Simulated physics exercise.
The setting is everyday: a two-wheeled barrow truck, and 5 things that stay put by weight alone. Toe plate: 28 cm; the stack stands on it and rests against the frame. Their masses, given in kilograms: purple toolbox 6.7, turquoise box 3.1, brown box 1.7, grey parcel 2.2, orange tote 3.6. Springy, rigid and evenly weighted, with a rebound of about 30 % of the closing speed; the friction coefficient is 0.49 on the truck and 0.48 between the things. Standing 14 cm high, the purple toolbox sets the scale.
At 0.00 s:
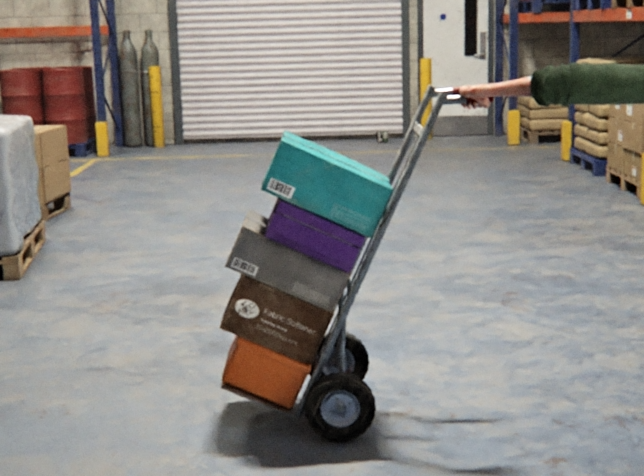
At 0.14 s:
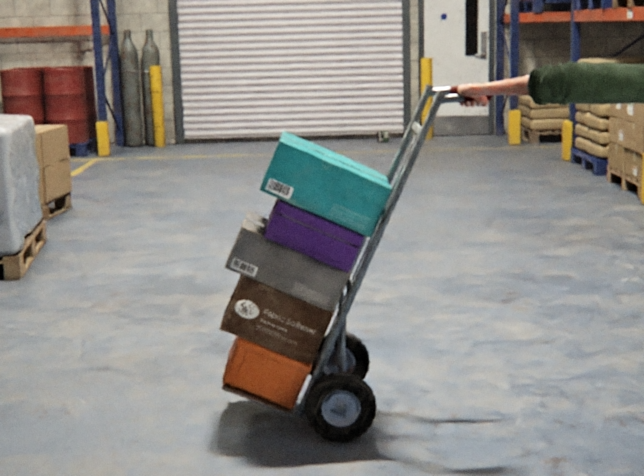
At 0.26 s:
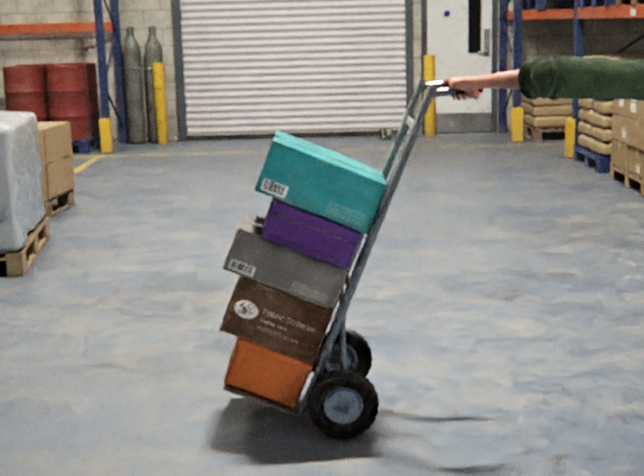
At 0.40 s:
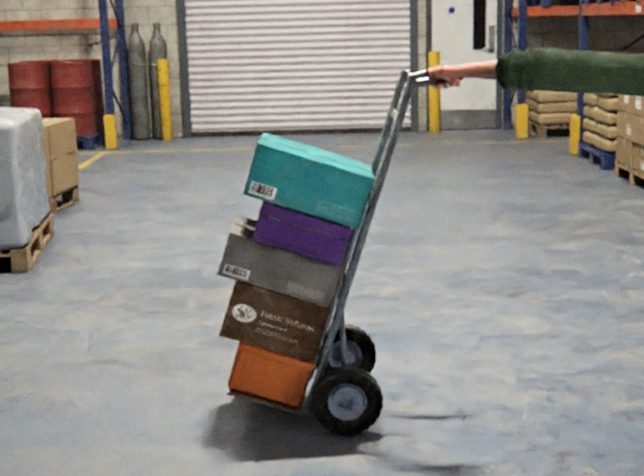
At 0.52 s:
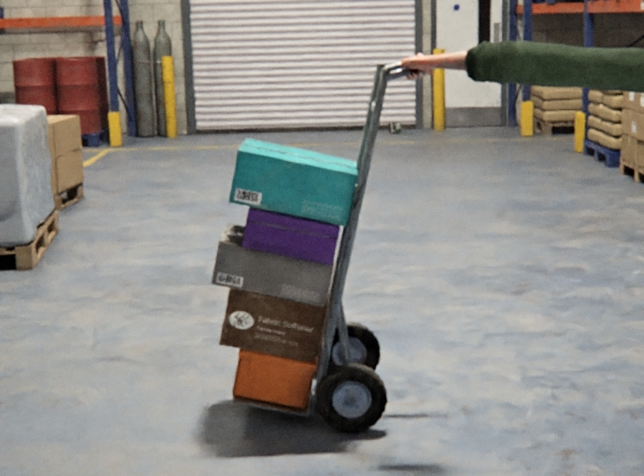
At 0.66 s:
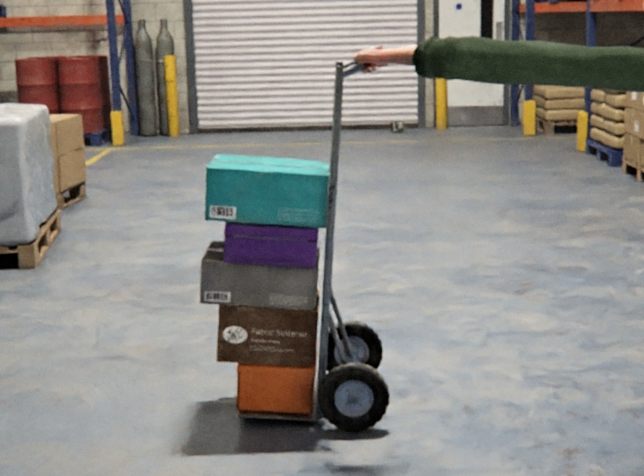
In the video, a hand at the right grips the handle of a two-wheeled hand truck stacked with orange, brown, grey, purple and turquoise boxes, and pushes it leftward from a tilted position to nearly upright in a warehouse.
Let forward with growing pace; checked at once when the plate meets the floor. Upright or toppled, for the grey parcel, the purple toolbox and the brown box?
Outcome: The grey parcel is going to tip, the purple toolbox is going to tip, the brown box is going to tip.
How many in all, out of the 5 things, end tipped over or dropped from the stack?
Tally: 5.
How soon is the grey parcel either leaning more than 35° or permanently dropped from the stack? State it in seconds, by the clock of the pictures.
Around 1.5 s on the clock.
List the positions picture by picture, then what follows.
In the first frame, 25° short of upright; grey parcel (290, 260); purple toolbox (315, 226); brown box (279, 310).
In the second frame, 24° short of upright; turquoise box (325, 182); orange tote (268, 361).
In the third frame, 22° short of upright; turquoise box (321, 180); orange tote (270, 360).
In the fourth frame, 18° short of upright; turquoise box (309, 179); orange tote (273, 362).
In the fifth frame, 13° short of upright; turquoise box (295, 181); orange tote (276, 366).
In the sixth frame, 5° short of upright; grey parcel (262, 274); purple toolbox (274, 235); brown box (270, 324).
After 1.46 s, truck upright; turquoise box now dropped from the stack; purple toolbox 33° off its base near (168, 256); grey parcel 32° off its base near (184, 295).
After 1.86 s, truck upright; purple toolbox, brown box and grey parcel now dropped from the stack; orange tote on its side.
In the end (3.6 s), dropped from the stack and tipped over, purple toolbox, turquoise box, brown box and grey parcel; toppled on the truck, orange tote. At the end, from the last picture's camera, grey parcel near (31, 391).
